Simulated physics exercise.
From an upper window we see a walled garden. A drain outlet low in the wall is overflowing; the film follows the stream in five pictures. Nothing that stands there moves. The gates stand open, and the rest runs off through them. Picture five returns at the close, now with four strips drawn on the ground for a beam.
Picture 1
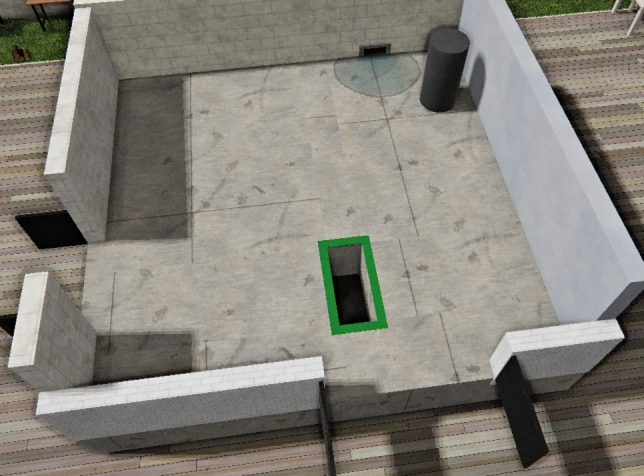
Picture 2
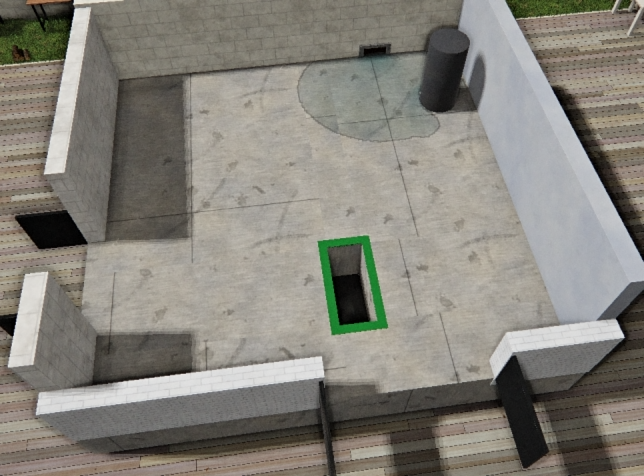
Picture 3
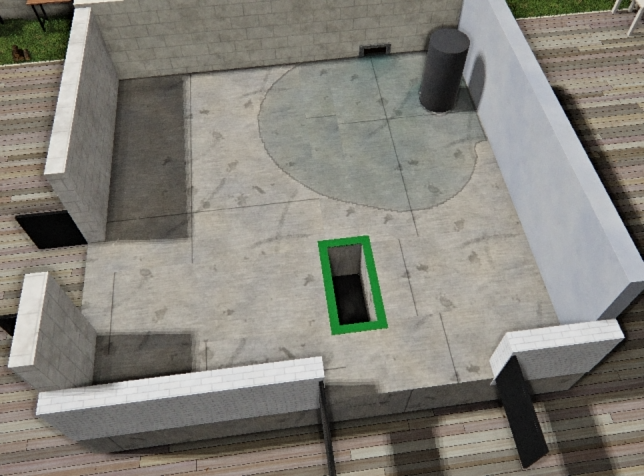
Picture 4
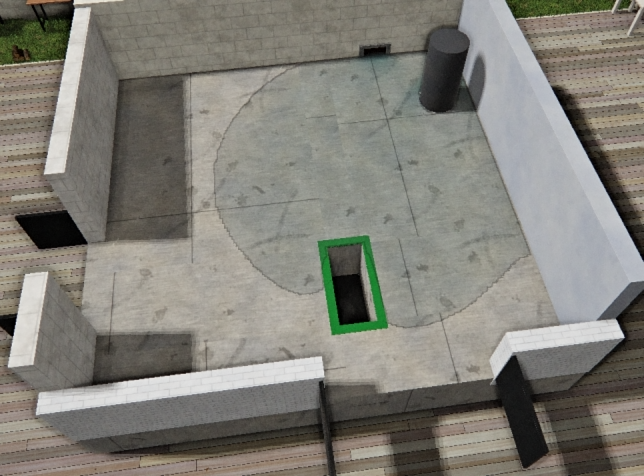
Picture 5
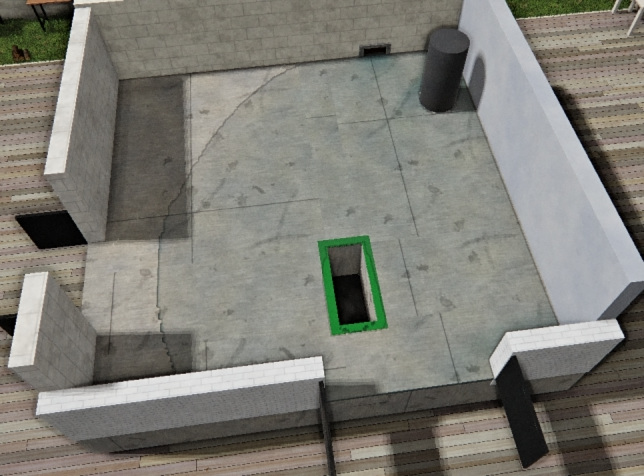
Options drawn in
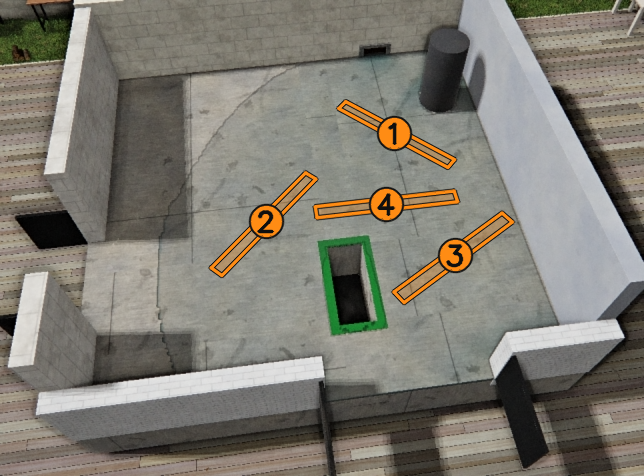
Water spread from a small opening in the back wall across the walled yard's pale floor, passing around a dark cylinder, then reached the green-edged hole and covered most of the ground around it.
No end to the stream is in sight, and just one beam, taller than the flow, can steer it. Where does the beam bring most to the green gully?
Use place 3.
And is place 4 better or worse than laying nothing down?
It is worse.
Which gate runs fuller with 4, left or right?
The right gate.
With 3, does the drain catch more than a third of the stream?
Yes, it does.
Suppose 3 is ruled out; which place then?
The answer is 2.
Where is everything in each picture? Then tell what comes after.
Outfall at (375, 50); green gully at (351, 283); open gate at (101, 284); open gate at (406, 371); front seen at (404, 86), 4 % of the ground wet; green gully still dry, in the first frame.
Front seen at (371, 137), 12 % of the ground wet; green gully still dry, in the second frame.
Front seen at (419, 203), 27 % of the ground wet; green gully still dry, in the third frame.
Front seen at (391, 317), 49 % of the ground wet; green gully taking water, in the fourth frame.
Front seen at (206, 345), 69 % of the ground wet; green gully taking water, in the fifth frame.
On the marked copy, 1 from (342, 105) to (451, 163); 2 from (216, 271) to (310, 176); 3 from (399, 297) to (507, 217); 4 from (316, 212) to (455, 196).
Choosing 1, about 15 % of the stream goes into the green gully, about 85 % out by the gates.
Choosing 2, about 29 % of the stream goes into the green gully, about 71 % out by the gates.
Choosing 3, about 63 % of the stream goes into the green gully, about 37 % out by the gates.
Choosing 4, about 14 % of the stream goes into the green gully, about 86 % out by the gates.
